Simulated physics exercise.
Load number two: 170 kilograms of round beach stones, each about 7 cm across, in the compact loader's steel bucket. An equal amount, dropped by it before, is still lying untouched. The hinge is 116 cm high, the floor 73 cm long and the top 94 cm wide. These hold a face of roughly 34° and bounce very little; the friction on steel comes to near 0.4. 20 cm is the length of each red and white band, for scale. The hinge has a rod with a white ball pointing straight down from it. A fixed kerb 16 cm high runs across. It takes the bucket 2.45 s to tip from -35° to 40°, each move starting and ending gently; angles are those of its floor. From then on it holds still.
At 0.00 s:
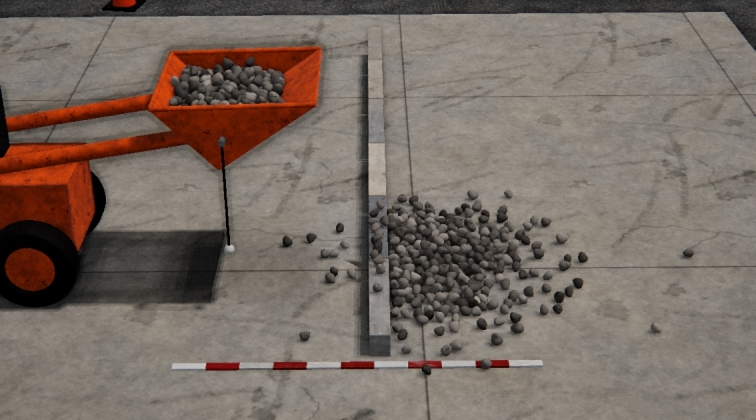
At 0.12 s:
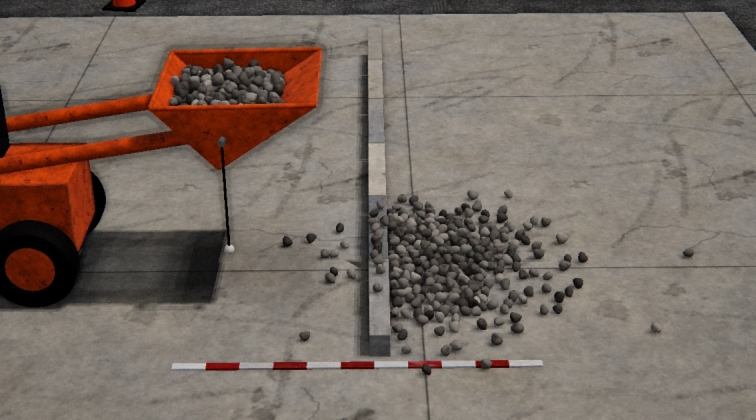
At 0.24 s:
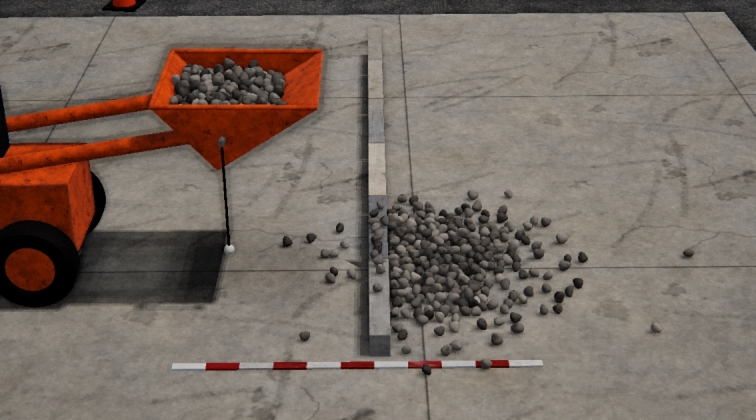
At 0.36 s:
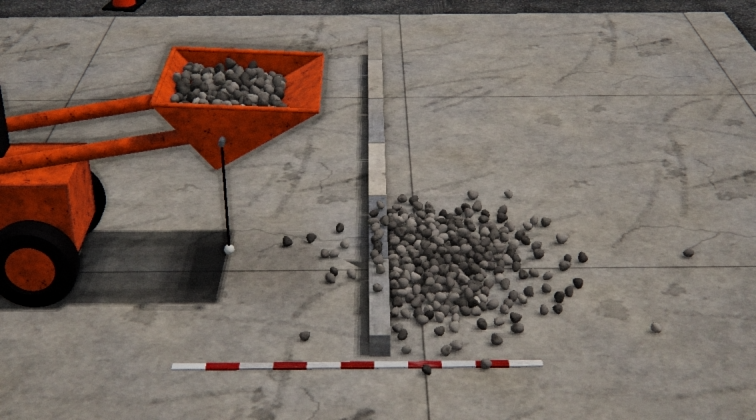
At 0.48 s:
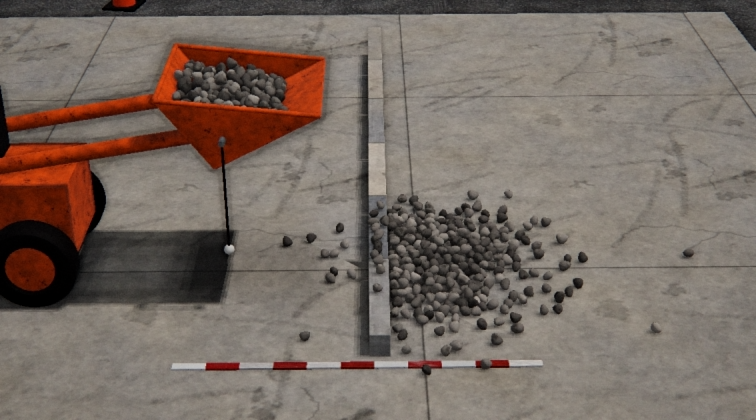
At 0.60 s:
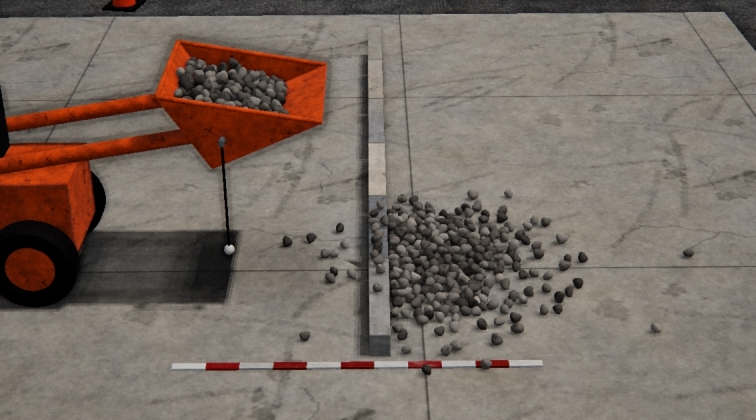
An orange loader bucket full of grey stones, held out on two arms at the upper left, tilts slightly, its right-hand lip lowering a little while the stones inside shift barely. The fixed camera looks down at an angle on stained concrete slabs, where a pale kerb runs away from the viewer. Beyond it to the right lies a still heap of similar stones, some scattered around, behind a red-and-white striped pole.
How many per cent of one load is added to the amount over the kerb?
About 10 per cent of a load.
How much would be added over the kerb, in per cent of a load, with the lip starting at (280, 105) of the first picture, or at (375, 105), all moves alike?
0 % and 90 %.
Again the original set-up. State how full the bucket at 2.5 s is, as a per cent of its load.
It still holds about 0 per cent.
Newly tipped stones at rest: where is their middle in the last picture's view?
Middle: Approx. (344, 255) px.
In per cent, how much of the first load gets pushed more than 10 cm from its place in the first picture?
Close to 5 in a hundred of them.
After 1.8 s the floor is at 28°; in per cent of one load, 86 in the bucket, 20 on this side of the kerb, 94 over the kerb; the foremost stones are at (596, 271).
After 2.5 s the floor is at 40°; in per cent of one load, 0 in the bucket, 101 on this side of the kerb, 99 over the kerb; the foremost stones are at (596, 271).
After 2.9 s the floor is at 40°; in per cent of one load, 0 in the bucket, 97 on this side of the kerb, 103 over the kerb; the foremost stones are at (596, 271).
After 5.3 s the floor is at 40°; in per cent of one load, 0 in the bucket, 96 on this side of the kerb, 104 over the kerb; the foremost stones are at (596, 271). Net gain over the kerb, 10.
